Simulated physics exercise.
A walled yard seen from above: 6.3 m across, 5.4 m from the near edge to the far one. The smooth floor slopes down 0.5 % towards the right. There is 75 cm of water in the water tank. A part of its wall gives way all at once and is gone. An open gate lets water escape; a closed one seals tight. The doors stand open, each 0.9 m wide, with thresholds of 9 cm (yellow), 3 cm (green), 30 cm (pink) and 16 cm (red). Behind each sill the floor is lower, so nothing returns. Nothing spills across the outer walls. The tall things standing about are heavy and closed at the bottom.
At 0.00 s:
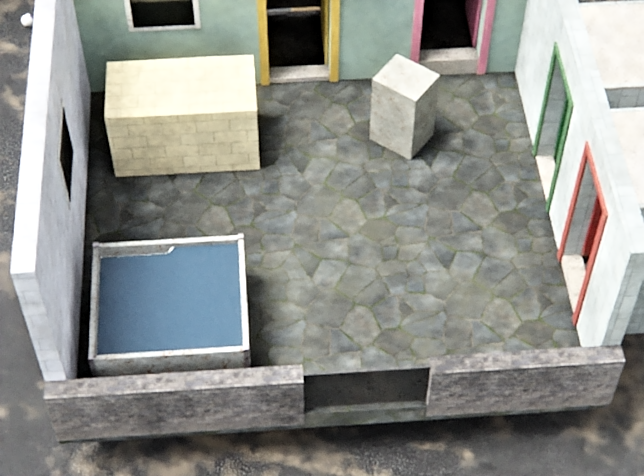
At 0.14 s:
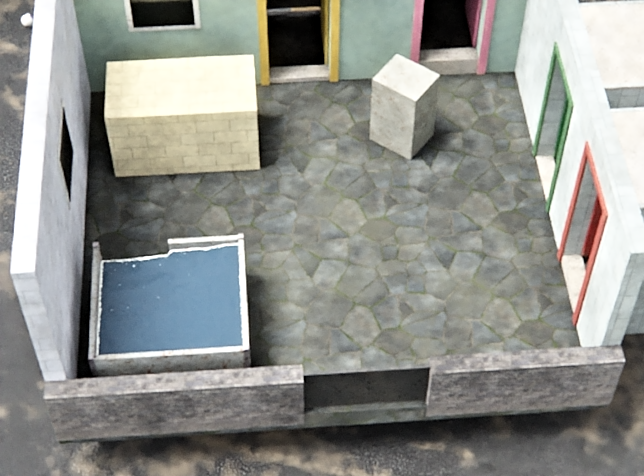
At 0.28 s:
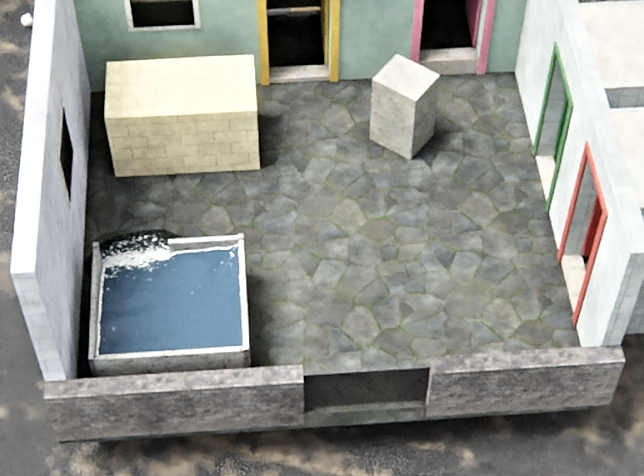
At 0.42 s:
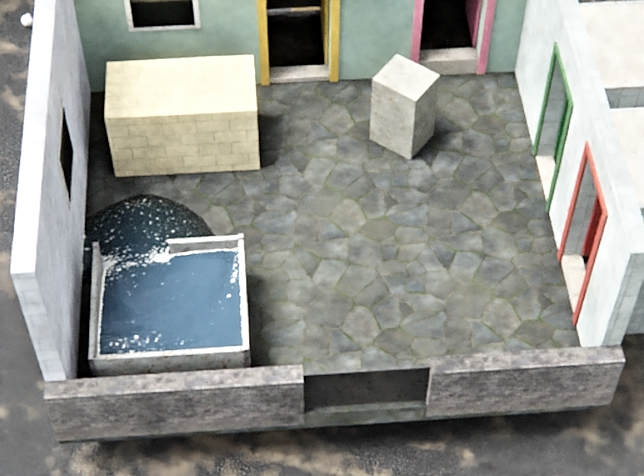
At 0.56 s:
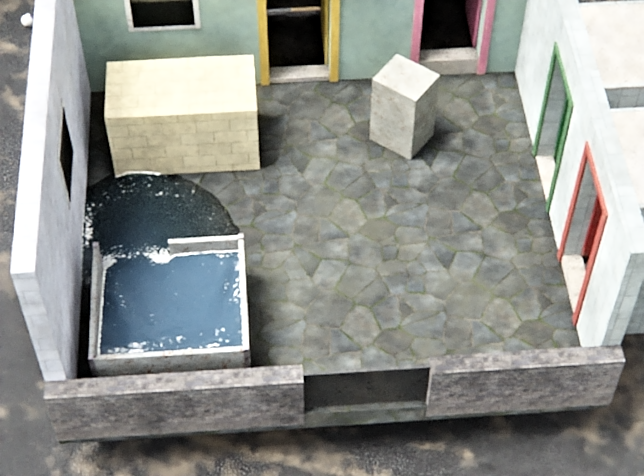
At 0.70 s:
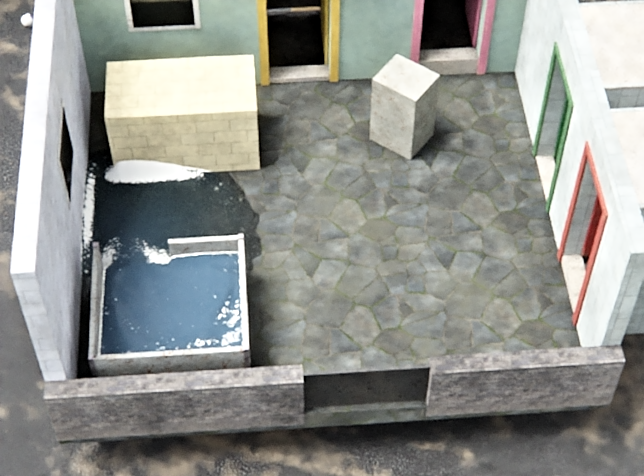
The clip opens on a walled stone yard seen from above, with still blue water in a square tank at the lower left. Part of the tank's far wall vanishes, and water pours through the gap, fanning across the floor until it meets the pale block behind in white foam.
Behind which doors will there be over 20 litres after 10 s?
The water let in: At the yellow door it keeps below the limit; at the green door it exceeds the limit; at the pink door it stays under the limit; at the red door it keeps below the limit.
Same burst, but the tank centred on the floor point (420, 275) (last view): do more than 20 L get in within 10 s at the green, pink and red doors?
Against that limit: Green above, pink not over, red under.
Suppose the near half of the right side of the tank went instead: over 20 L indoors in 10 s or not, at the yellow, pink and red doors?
Against that limit: Yellow not over, pink below, red over.
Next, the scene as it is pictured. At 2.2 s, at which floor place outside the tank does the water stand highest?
Around (92, 100).
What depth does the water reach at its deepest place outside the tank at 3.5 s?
Roughly 26 cm.
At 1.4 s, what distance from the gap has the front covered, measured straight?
Some 3.4 m out.
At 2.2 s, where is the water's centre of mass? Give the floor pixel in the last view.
Near (172, 252).
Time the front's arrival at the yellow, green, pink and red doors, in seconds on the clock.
Arrival: Yellow 2.2 s, green 3.0 s, pink 3.2 s, red 3.6 s.
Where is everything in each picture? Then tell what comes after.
In the first picture, still water, 75 cm deep, in the water tank at (169, 299).
In the second picture, the front is at a hidden place, 0.5 m from the gap on the water tank's far side; 0.2 m2 of floor is under water; 75 cm left at the back of the water tank.
In the third picture, water pours out on the water tank's far side and has run 0.8 m, to (157, 235); typically 11 cm deep outside, 75 cm at the water tank's back.
In the fourth picture, the front is at (153, 201), 1.4 m from the gap on the water tank's far side; 1.9 m2 of floor is under water; 71 cm left at the back of the water tank.
In the fifth picture, the front is at (114, 179), 1.9 m from the gap on the water tank's far side; 3.0 m2 of floor is under water; 64 cm left at the back of the water tank.
In the sixth picture, water pours out on the water tank's far side and has run 2.4 m, to (106, 154); typically 7 cm deep outside, 64 cm at the water tank's back.
After 1.4 s water covers 20 % of the floor and is deepest (46 cm) near (127, 182); yellow door not reached, green door not reached, pink door not reached, red door not reached.
After 2.2 s water covers 35 % of the floor and is deepest (50 cm) near (92, 100); yellow door 1 cm at the sill, 0 L in, green door not reached, pink door not reached, red door not reached.
After 3.5 s water covers 70 % of the floor and is deepest (26 cm) near (91, 118); yellow door 12 cm at the sill, 1 L in, green door 6 cm at the sill, 8 L in, pink door 7 cm at the sill, 0 L in, red door not reached.
After 6.0 s water covers 90 % of the floor and is deepest (18 cm) near (506, 79); yellow door 8 cm at the sill, 4 L in, green door 8 cm at the sill, 70 L in, pink door 8 cm at the sill, 0 L in, red door 10 cm at the sill, 0 L in.
After 10.0 s water covers 95 % of the floor and is deepest (13 cm) near (256, 399); yellow door 4 cm at the sill, 4 L in, green door 8 cm at the sill, 111 L in, pink door 8 cm at the sill, 0 L in, red door 12 cm at the sill, 0 L in.
